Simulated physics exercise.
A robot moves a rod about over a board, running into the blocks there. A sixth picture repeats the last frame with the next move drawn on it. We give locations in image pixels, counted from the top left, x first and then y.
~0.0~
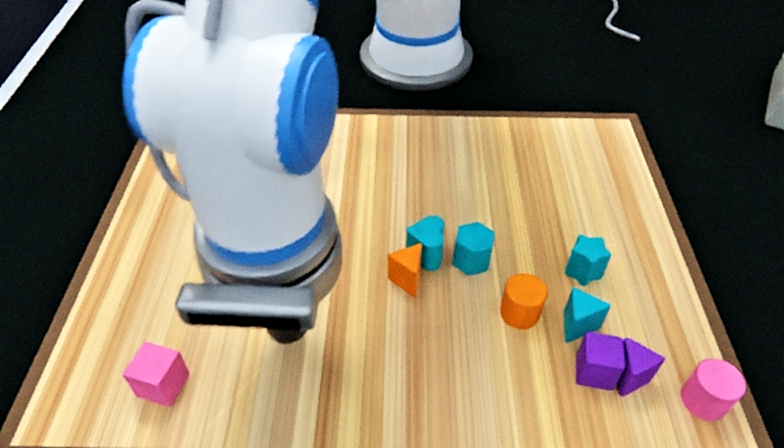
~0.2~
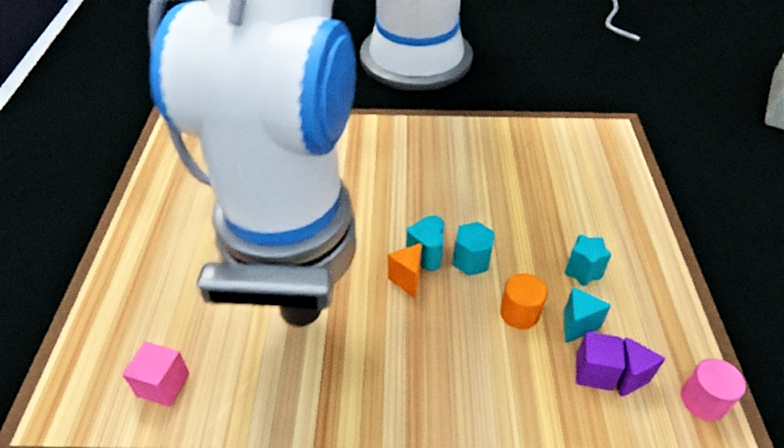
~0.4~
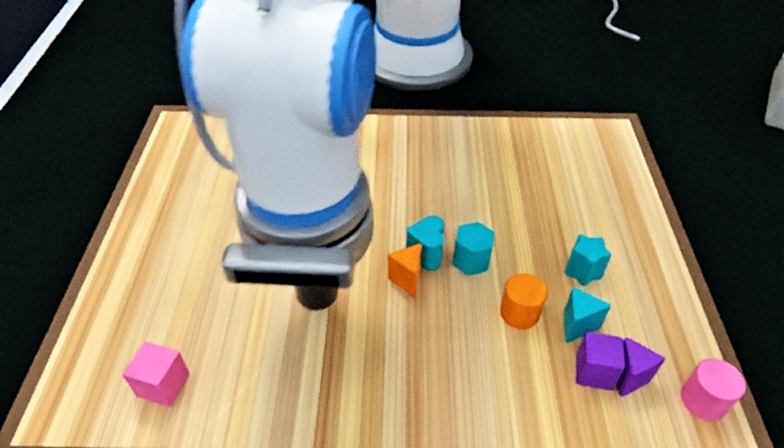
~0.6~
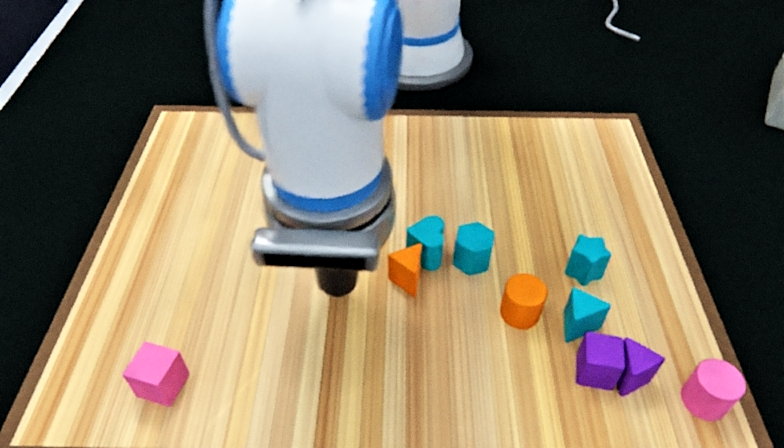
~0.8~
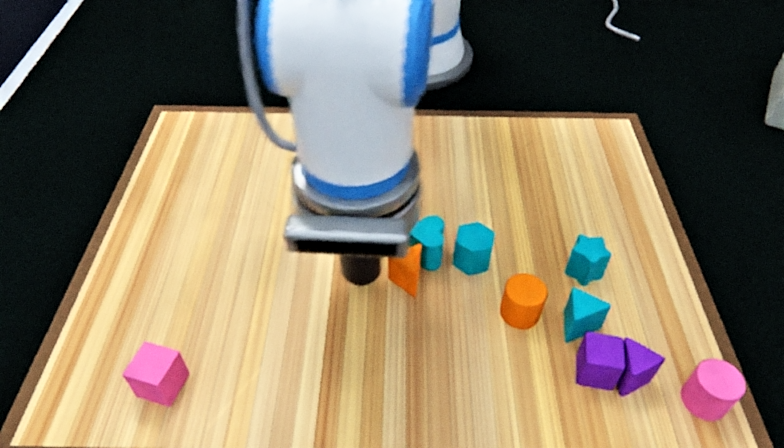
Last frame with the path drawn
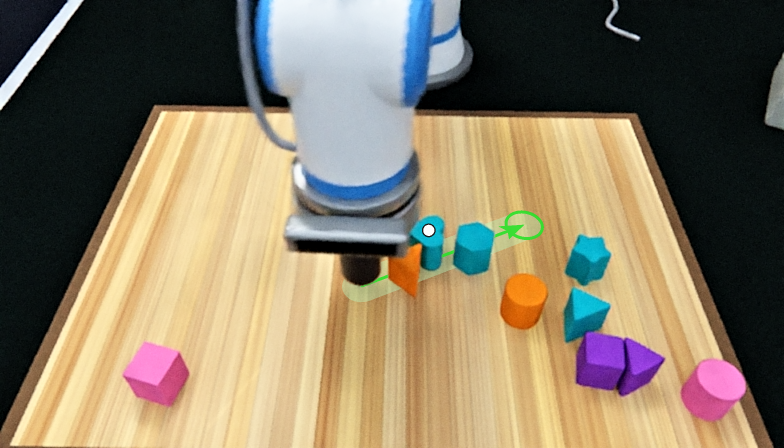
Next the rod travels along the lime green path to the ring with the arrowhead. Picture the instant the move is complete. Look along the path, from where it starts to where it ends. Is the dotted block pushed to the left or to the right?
Sideways, to the left.
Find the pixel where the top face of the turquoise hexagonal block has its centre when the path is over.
In the picture, it is at (527, 234).
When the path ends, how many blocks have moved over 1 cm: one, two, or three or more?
Going by the path, three or more blocks will move.
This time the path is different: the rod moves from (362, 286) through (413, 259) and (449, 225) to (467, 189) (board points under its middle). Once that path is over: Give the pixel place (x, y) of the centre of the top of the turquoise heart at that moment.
About (488, 205).
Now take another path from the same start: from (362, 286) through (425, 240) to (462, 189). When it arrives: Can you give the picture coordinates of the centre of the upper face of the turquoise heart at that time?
Pixel (472, 212).
Path on the board, straight from (362, 286) to (524, 225); the dot is on the turquoise heart.
What follows on the original path. One third of the way, rod at (422, 249); orange three-sided block at (449, 254), turned 80° clockwise; turquoise heart at (446, 221).
Two thirds of the way, rod at (477, 229); orange three-sided block at (460, 253), turned 115° clockwise; turquoise heart at (479, 195), turned 50° anticlockwise; turquoise hexagonal block at (513, 234), turned 80° clockwise.
At the end, rod at (528, 210); orange three-sided block at (460, 253), turned 115° clockwise; turquoise heart at (484, 189), turned 70° anticlockwise; turquoise hexagonal block at (527, 234), turned 110° clockwise; turquoise star in place.
